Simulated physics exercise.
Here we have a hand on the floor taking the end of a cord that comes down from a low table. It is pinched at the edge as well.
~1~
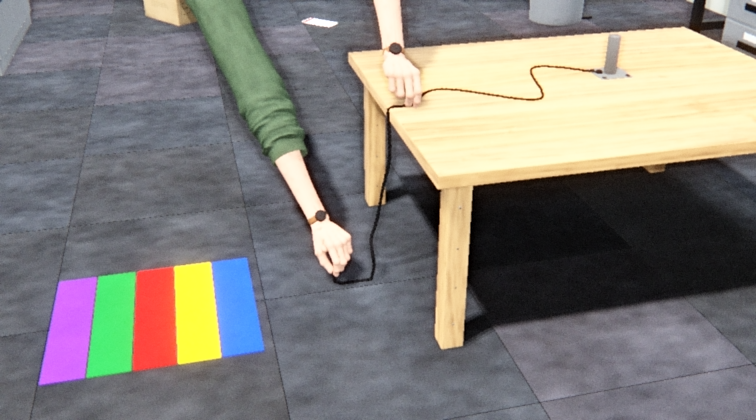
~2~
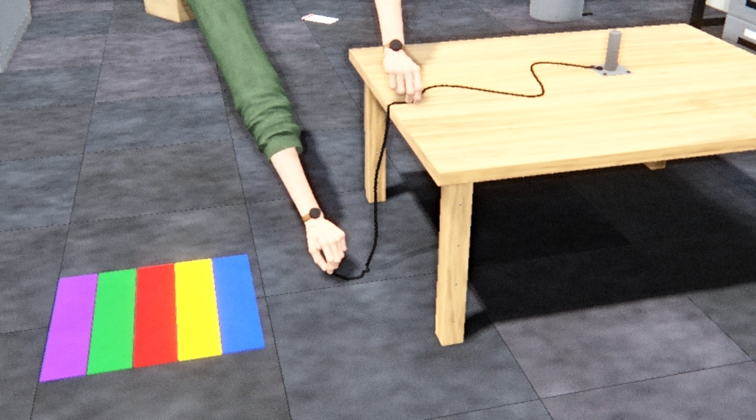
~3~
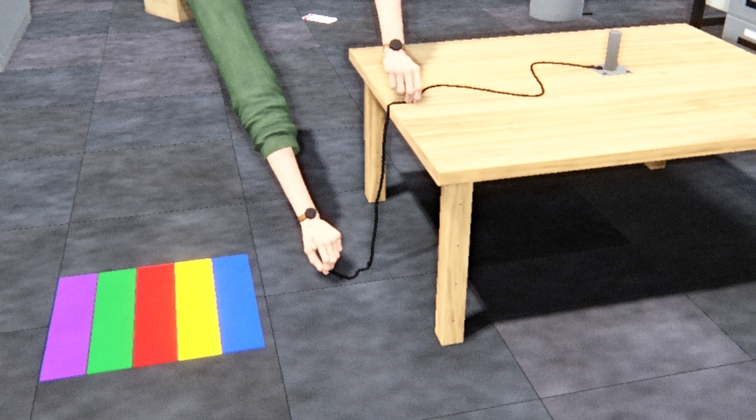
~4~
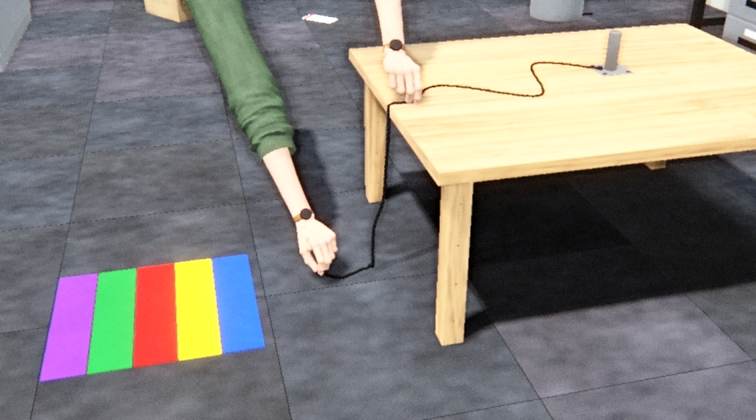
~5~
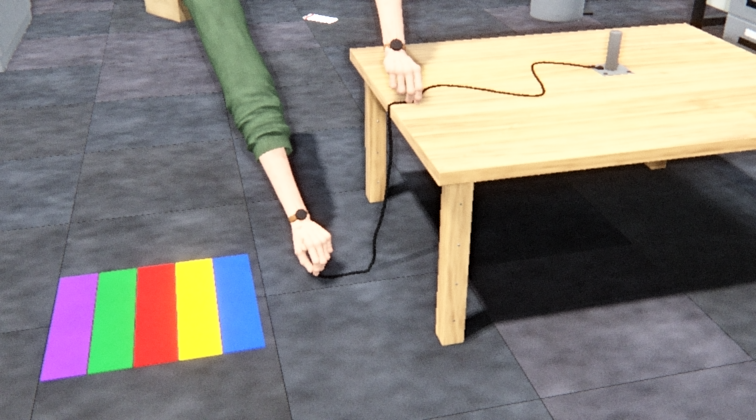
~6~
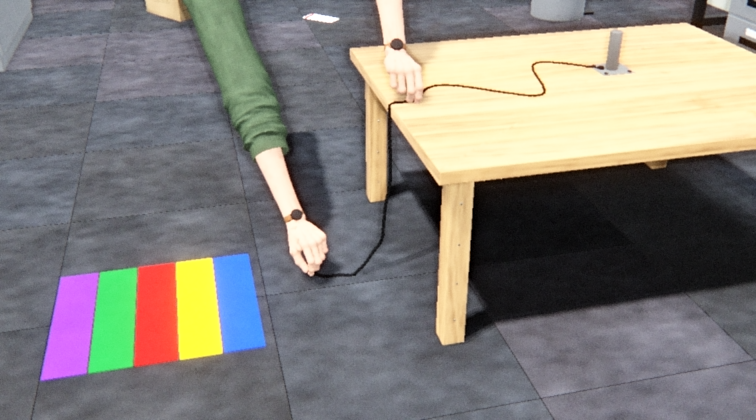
A green-sleeved arm reaches down to a dark grey tiled floor, its hand holding the end of a thin black cord, seen from above at a fixed angle. The cord runs from a small grey upright piece across a pale wooden table, pinched at the edge by another hand, with purple, green, red, yellow and blue stripes at left. The lower hand slides the cord's end slightly leftward.
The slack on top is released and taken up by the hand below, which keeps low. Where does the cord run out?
The purple one.
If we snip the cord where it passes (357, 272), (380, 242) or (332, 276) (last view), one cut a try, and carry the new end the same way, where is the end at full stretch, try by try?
About (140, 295), (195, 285) and (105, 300).
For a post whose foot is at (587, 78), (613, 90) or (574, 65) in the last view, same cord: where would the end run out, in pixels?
About (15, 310), (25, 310) and (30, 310).
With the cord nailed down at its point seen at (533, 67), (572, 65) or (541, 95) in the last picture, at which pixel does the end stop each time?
The places are (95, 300), (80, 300) and (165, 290).
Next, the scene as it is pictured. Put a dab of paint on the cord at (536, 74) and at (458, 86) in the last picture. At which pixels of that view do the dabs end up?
At (510, 82), then (374, 109).
Soon after, end near (149, 293); over red.
After that, end near (97, 300); over green.
At the stop, end near (66, 304); over purple. It halts on the purple strip.
